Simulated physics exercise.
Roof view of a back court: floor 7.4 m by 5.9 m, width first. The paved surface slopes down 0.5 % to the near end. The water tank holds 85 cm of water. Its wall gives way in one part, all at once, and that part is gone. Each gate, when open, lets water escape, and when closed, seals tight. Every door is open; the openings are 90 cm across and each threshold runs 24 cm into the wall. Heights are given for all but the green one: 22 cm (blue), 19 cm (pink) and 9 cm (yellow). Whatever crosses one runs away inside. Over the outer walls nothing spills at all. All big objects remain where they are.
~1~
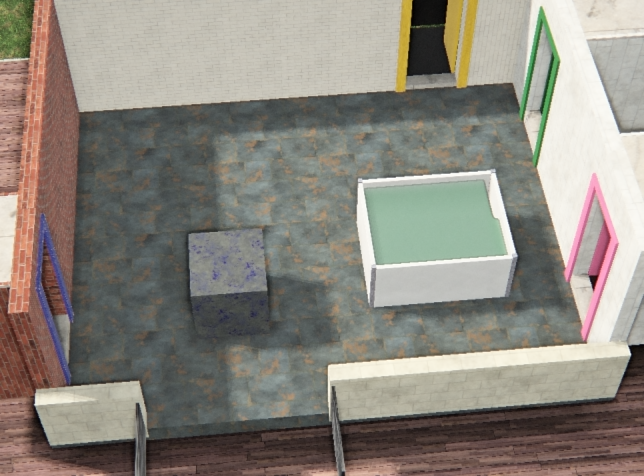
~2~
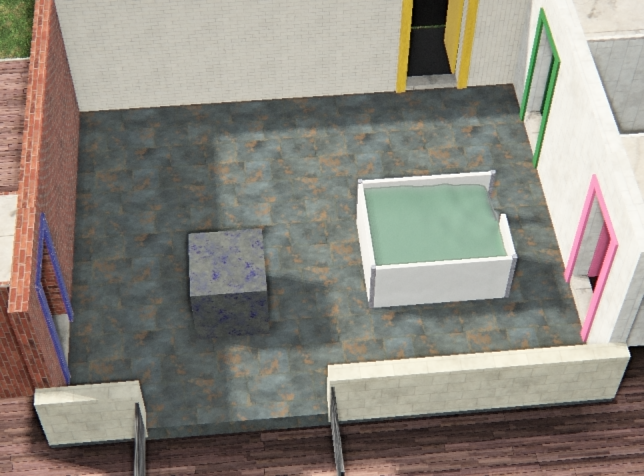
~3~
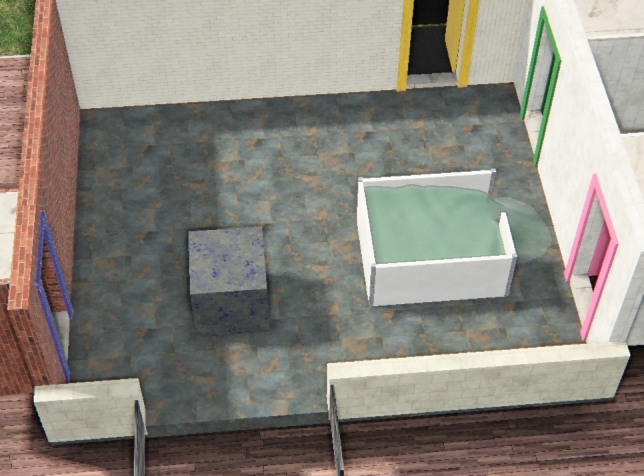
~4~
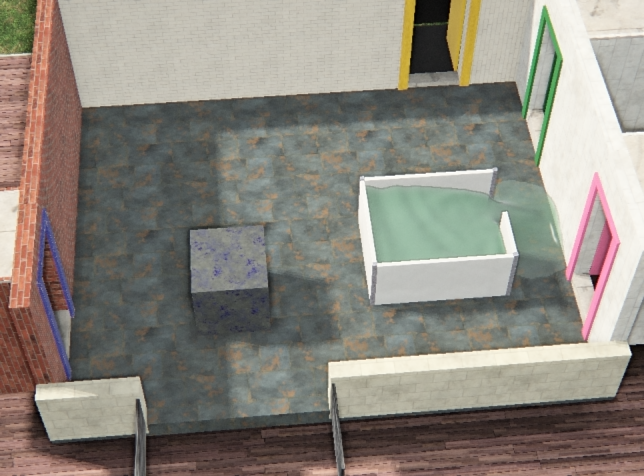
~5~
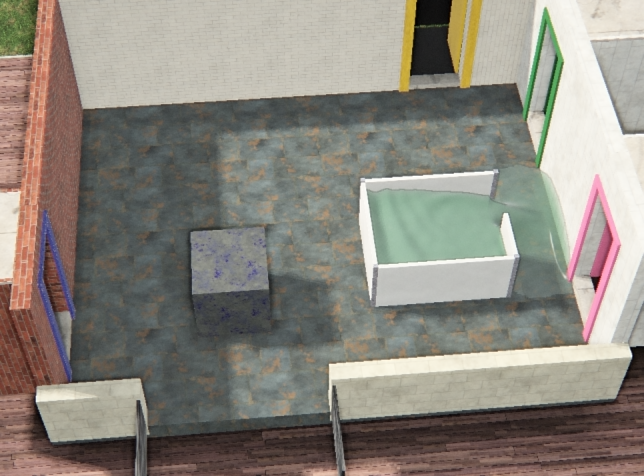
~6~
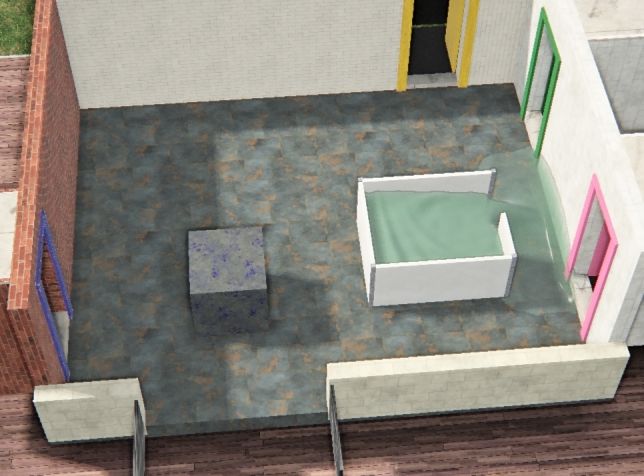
In a walled courtyard with mottled paving, a speckled block sits left of a white tank full of green water. Part of the tank's right wall disappears, and water pours through the gap, spreading across the paving toward the right-hand wall and fanning out beside it while the level inside drops slightly.
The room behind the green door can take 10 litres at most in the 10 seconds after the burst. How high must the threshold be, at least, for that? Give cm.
About 10 cm.
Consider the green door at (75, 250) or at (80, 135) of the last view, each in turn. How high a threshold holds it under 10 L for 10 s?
Around 5.5 and 7.5 cm respectively.
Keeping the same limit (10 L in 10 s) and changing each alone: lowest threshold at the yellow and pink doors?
Some 18 cm for yellow, some 9.0 cm for pink.
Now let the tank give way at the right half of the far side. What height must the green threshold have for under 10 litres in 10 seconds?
It should stand roughly 21 cm high.
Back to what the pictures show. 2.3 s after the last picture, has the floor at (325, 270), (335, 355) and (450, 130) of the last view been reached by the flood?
First bone-dry, second wet through, third wet through.
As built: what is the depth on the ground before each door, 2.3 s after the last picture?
Blue door 0 cm, green door 10 cm, pink door 9 cm, yellow door 16 cm.
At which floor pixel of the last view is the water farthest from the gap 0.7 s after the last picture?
Lab note: Front tip approx. at (515, 87).
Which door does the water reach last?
Final door: Blue.
Then, 0.7 s after the last picture water covers 15 % of the floor, deepest (55 cm) near (542, 227); 16 cm at the green door, 0 litres in over its 24 cm threshold.
Then, 2.3 s after the last picture water covers 35 % of the floor, deepest (34 cm) near (542, 227); 10 cm at the green door, 0 litres in over its 24 cm threshold.
Then, 9.3 s after the last picture water covers 100 % of the floor, deepest (12 cm) near (92, 414); 3 cm at the green door, 0 litres in over its 24 cm threshold.
At the green door as built, the water peaked near 16 cm, 0.7 s after the last picture.
Run again over the same 10 s with other heights there, 15 litres in over 9 cm, 5 litres over 12 cm. The limit of 10 litres is kept from about 10 cm up.
